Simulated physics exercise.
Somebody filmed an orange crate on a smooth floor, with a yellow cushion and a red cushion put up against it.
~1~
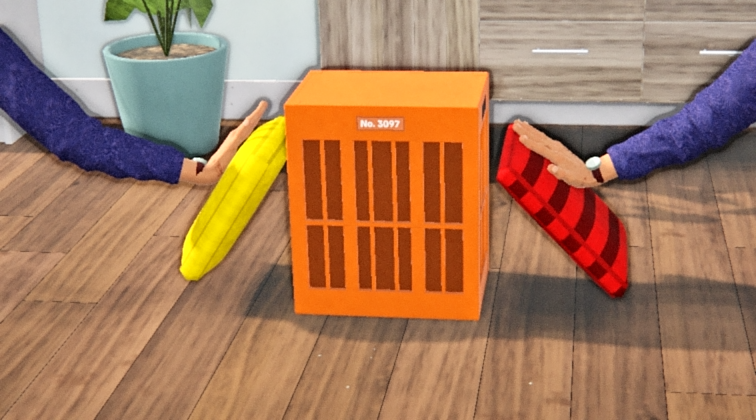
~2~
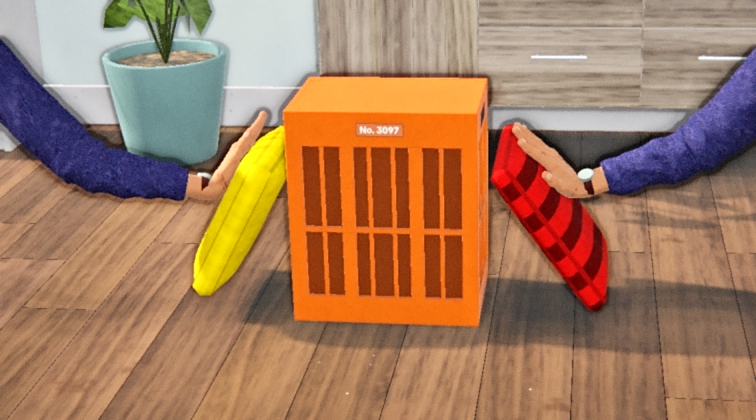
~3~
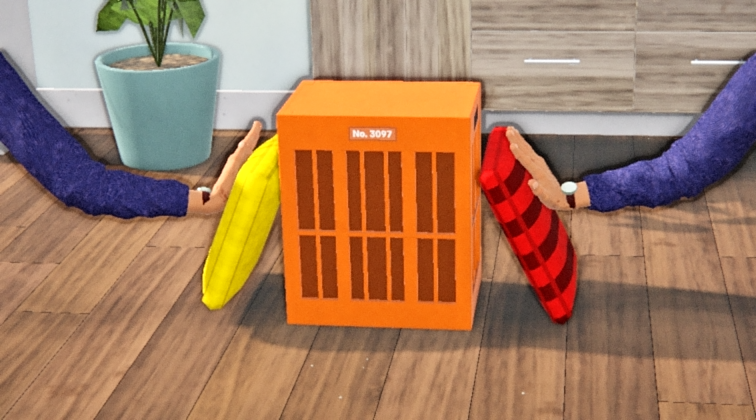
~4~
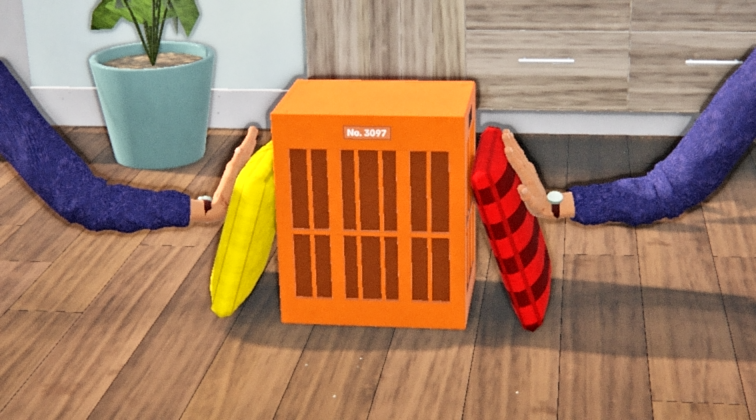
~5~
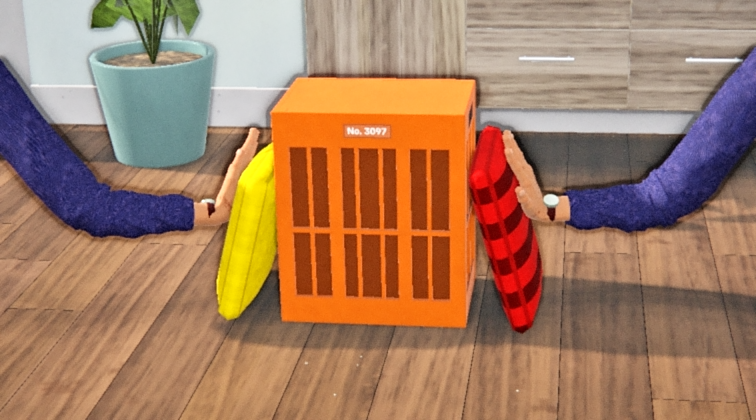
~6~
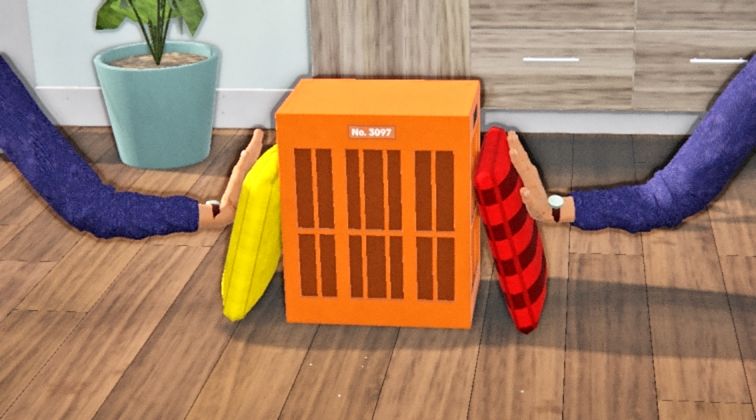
Two hands pressed a yellow cushion and a red cushion against opposite sides of an orange crate on a wooden floor, and the slanted cushions swung in closer until both stood almost upright beside it.
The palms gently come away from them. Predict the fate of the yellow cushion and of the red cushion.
The yellow cushion remains propped up. The red cushion remains propped up.
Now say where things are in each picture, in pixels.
Yellow cushion foot (190, 275), head (261, 160); red cushion foot (619, 292), head (503, 174), in the first picture.
Yellow cushion foot (203, 290); red cushion foot (597, 306), in the second picture.
Yellow cushion foot (213, 304); red cushion foot (562, 319), in the third picture.
Yellow cushion foot (222, 312); red cushion foot (532, 327), in the fourth picture.
Yellow cushion foot (229, 314); red cushion foot (521, 328), in the fifth picture.
Yellow cushion foot (234, 316), head (263, 183), almost upright; red cushion foot (526, 329), head (484, 176), almost upright, in the sixth picture.
Then, 0.24 s after the last picture, yellow cushion leaning near (262, 228); red cushion leaning near (510, 228).
Then, 0.64 s after the last picture, yellow cushion leaning near (263, 229); red cushion leaning near (510, 229).
At rest, yellow cushion leaning near (263, 229); red cushion leaning near (510, 229). The yellow cushion holds its lean and the red cushion remains propped up.
